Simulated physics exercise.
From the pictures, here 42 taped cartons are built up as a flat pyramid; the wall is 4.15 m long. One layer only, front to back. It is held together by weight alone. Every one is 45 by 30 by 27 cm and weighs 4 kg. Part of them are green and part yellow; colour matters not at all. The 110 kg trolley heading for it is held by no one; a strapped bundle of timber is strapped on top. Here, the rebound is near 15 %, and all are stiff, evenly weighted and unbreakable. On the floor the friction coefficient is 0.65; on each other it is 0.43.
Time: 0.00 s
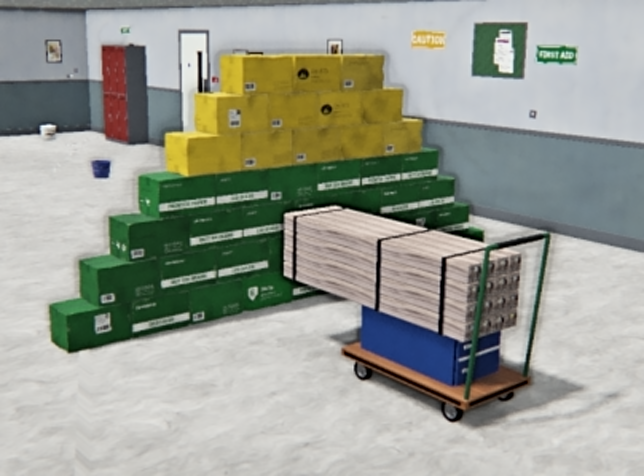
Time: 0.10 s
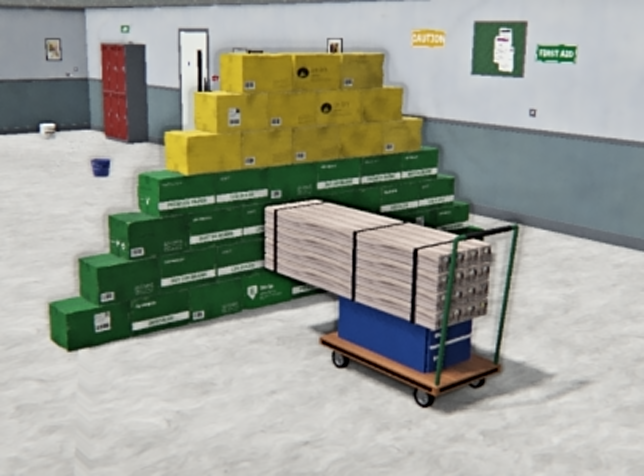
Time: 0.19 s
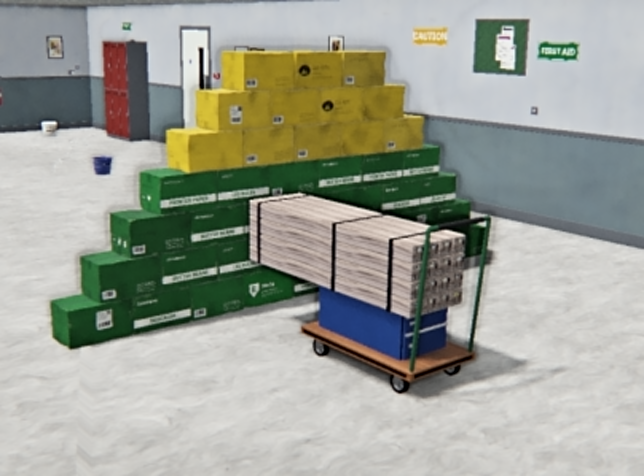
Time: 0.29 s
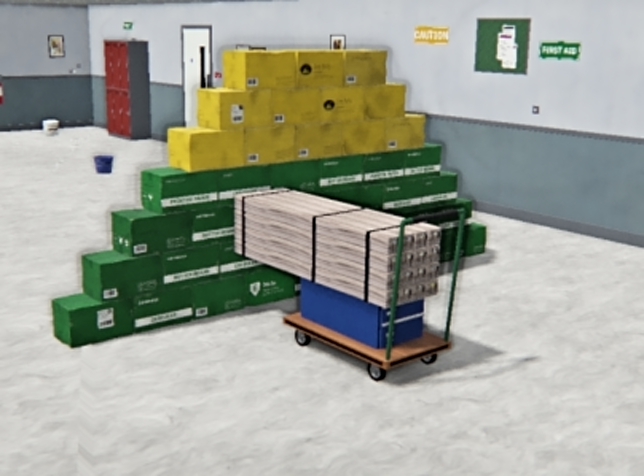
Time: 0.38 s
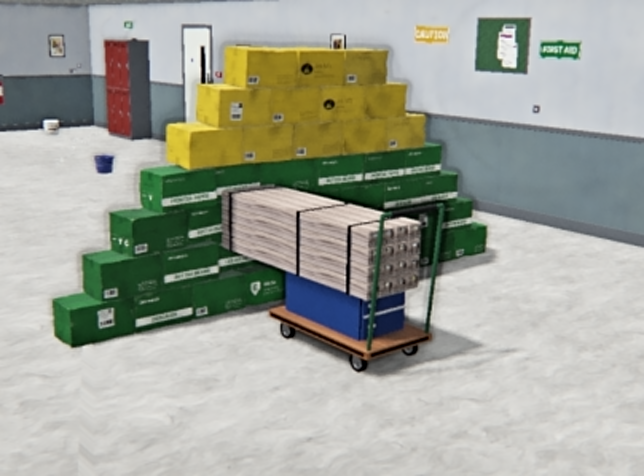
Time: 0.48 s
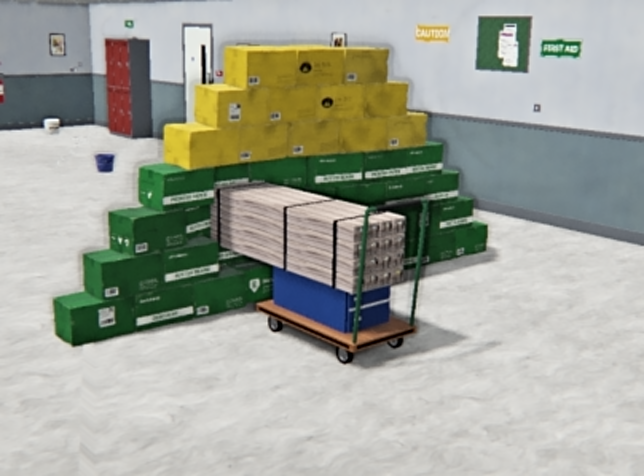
The footage shows an unattended trolley carrying a strapped bundle of long pale pieces on a blue box, rolling leftward toward a stepped wall of green and yellow cartons, then pushing into it as some cartons shift and tilt slightly.
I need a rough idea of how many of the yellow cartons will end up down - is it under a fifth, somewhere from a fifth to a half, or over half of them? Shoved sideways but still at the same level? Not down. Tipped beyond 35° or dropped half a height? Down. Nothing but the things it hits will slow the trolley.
I'd say over half of them.
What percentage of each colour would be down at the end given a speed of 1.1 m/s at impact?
Green 0%, yellow 0%.
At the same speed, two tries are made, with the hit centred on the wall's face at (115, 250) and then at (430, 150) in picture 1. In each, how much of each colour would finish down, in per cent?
Down by colour - green: 10%, then 0%; yellow: 0%, then 10%.
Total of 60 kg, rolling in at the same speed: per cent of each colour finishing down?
Green 30, yellow 90 per cent.
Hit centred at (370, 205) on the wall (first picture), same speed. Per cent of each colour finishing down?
Green 30 %, yellow 90 %.
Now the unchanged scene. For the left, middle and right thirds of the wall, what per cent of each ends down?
Left third 50 per cent, middle 70 per cent, right 10 per cent.
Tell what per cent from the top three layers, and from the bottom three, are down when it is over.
Of the top ones 90 percent, of the bottom ones 20 percent.
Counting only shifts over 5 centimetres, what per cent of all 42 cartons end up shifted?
I make it 55 per cent.
After 1.06 s, load 81 cm past the wall's line, still rolling; none of the 12 yellow cartons down (4 of 42 in all colours); top yellow carton 9° from how it stood.
After 1.84 s, load 82 cm past the wall's line, still rolling; 11 of the 12 yellow cartons down (20 of 42 in all colours); top yellow carton on its side.
In the end (3.4 s), load 67 cm past the wall's line, stopped; 11 of the 12 yellow cartons down (20 of 42 in all colours); top yellow carton on its side; top green carton unmoved. That is 92 per cent. From the last view, middles, top yellow carton near (198, 221), top green carton near (414, 159).
